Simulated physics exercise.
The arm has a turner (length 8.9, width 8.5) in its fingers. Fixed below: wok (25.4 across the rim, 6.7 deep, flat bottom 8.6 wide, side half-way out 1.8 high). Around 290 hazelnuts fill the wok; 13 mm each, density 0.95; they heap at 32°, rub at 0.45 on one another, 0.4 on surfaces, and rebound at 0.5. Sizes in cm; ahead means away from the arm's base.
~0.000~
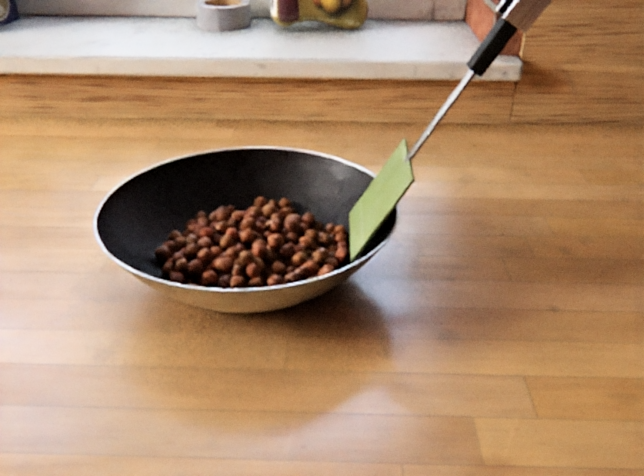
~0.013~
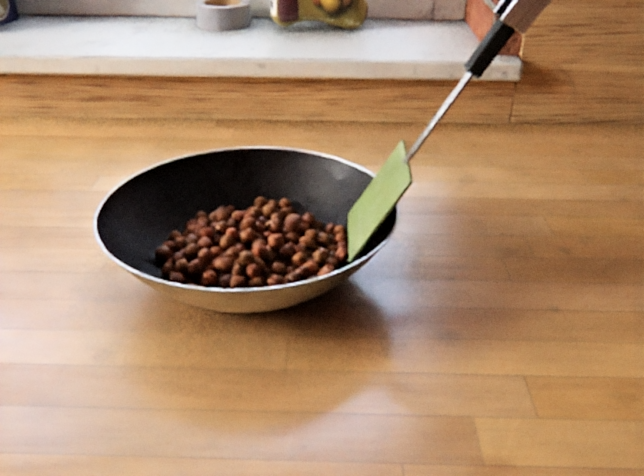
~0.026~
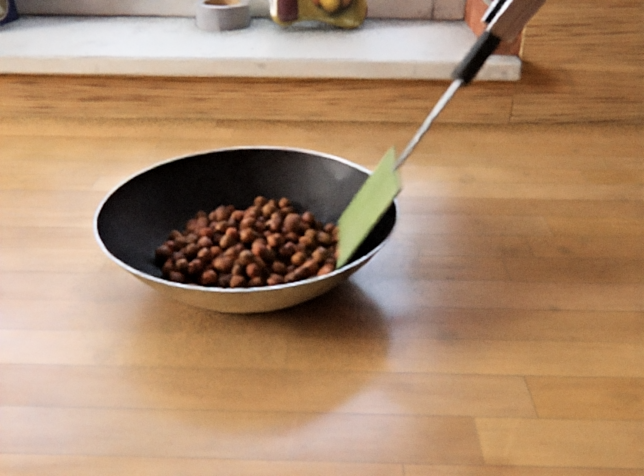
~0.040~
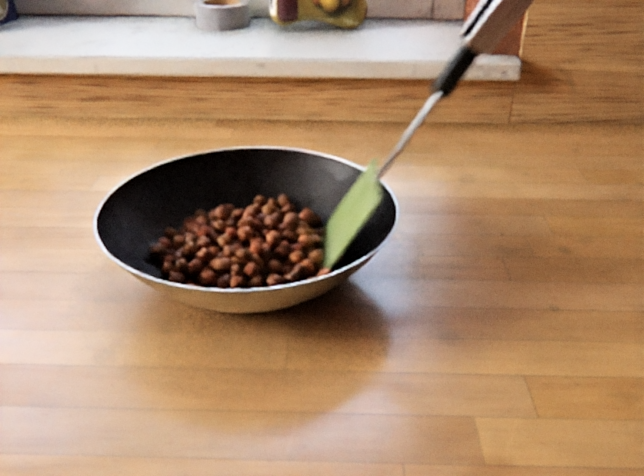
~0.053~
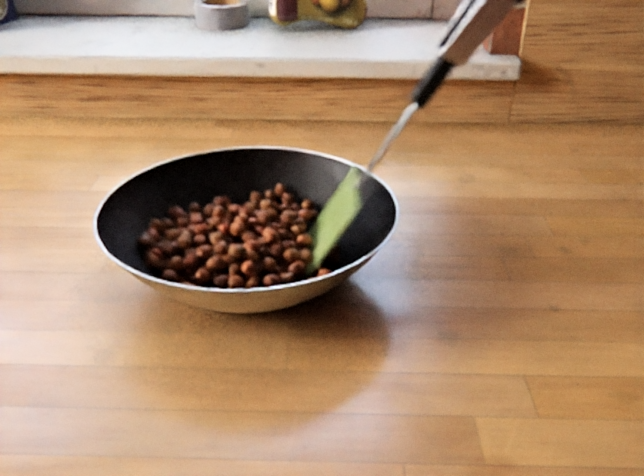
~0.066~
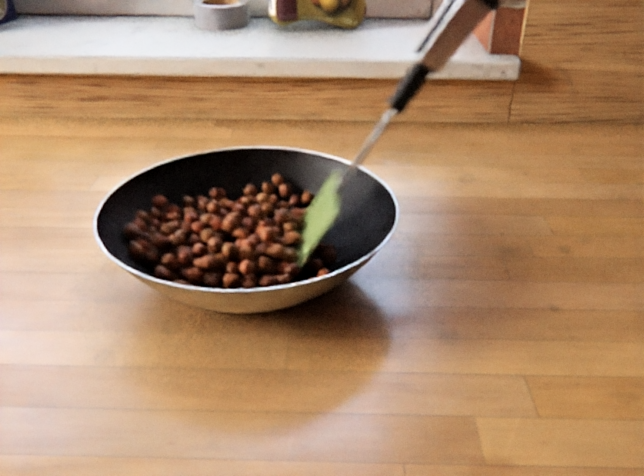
A green turner held by a robotic arm pushing a heap of hazelnuts leftward across a black wok on a wooden surface.
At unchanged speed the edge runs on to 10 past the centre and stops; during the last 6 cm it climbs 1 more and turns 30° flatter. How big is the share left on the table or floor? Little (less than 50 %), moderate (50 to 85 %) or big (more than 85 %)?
Share on the table or floor: Moderate (50 to 85 %).
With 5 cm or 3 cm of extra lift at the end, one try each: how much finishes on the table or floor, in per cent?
About 55 and 60 per cent.
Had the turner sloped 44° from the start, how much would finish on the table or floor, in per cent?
In that case some 60 per cent.
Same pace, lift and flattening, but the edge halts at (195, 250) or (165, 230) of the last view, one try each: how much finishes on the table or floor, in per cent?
About 20 and 50 per cent.
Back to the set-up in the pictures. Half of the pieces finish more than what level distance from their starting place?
Some 31 cm.
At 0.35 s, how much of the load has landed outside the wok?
Some 10 per cent.
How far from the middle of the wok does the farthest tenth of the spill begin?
Some 70 cm.
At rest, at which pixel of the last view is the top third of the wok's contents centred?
At about (193, 258).
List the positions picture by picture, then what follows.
The turner top edge at (409, 158), sloping 59°; upper third of the load around (256, 241), from x 165 to 345, top at y 205; 289 in the wok, in the first frame.
The turner top edge at (407, 159), sloping 59°; upper third of the load around (256, 241), from x 165 to 345, top at y 205, in the second frame.
The turner top edge at (397, 166), sloping 59°; upper third of the load around (254, 242), from x 165 to 340, top at y 205, in the third frame.
The turner top edge at (378, 177), sloping 59°; upper third of the load around (250, 242), from x 160 to 335, top at y 200, in the fourth frame.
The turner top edge at (358, 186), sloping 59°; upper third of the load around (237, 236), from x 145 to 335, top at y 190, in the fifth frame.
The turner top edge at (337, 190), sloping 59°; upper third of the load around (222, 230), from x 130 to 330, top at y 180; 289 in the wok, in the sixth frame.
After 0.10 s, sloping 59°, highest piece 8 above the table; 289 in the wok.
After 0.13 s, sloping 52°, highest piece 9 above the table; 283 in the wok, 6 on the blade or in flight.
After 0.35 s, sloping 29°, highest piece 19 above the table; 112 in the wok, 29 on the table or floor, 148 on the blade or in flight.
After 1.40 s, sloping 29°, highest piece 6 above the table; 177 on the table or floor, 112 in the wok.
In the end, 177 on the table or floor, 112 in the wok. That is 61 % on the table or floor.
